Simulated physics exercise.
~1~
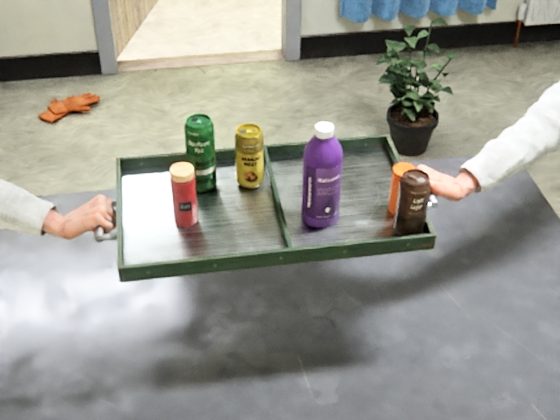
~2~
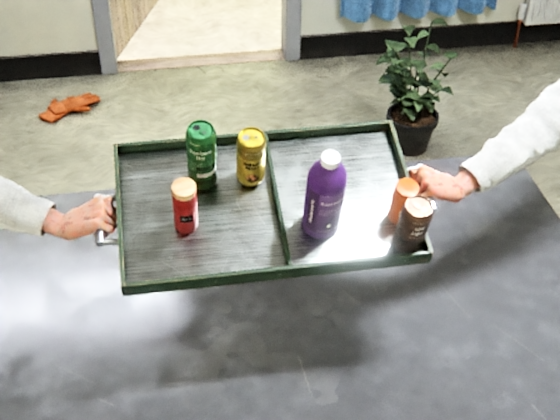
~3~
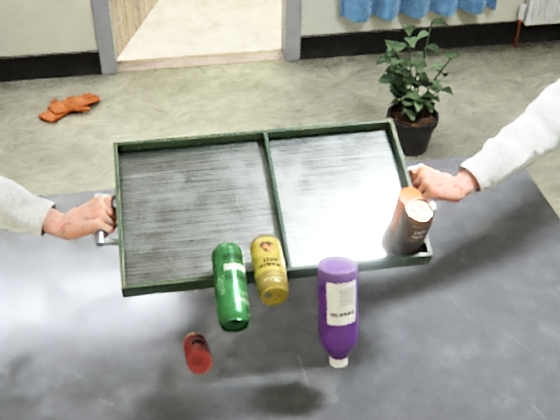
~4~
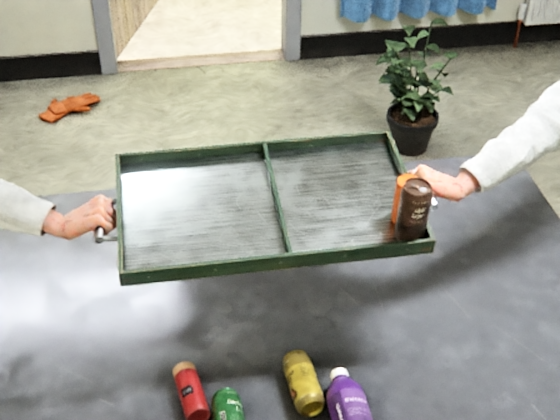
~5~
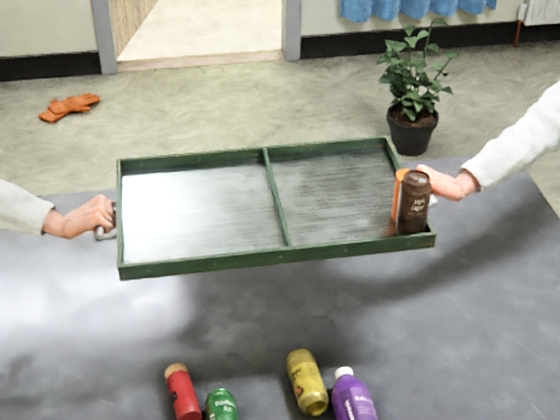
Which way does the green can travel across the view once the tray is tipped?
The green can moves down the view, sliding off the near edge of the tray and ending on its side on the table.
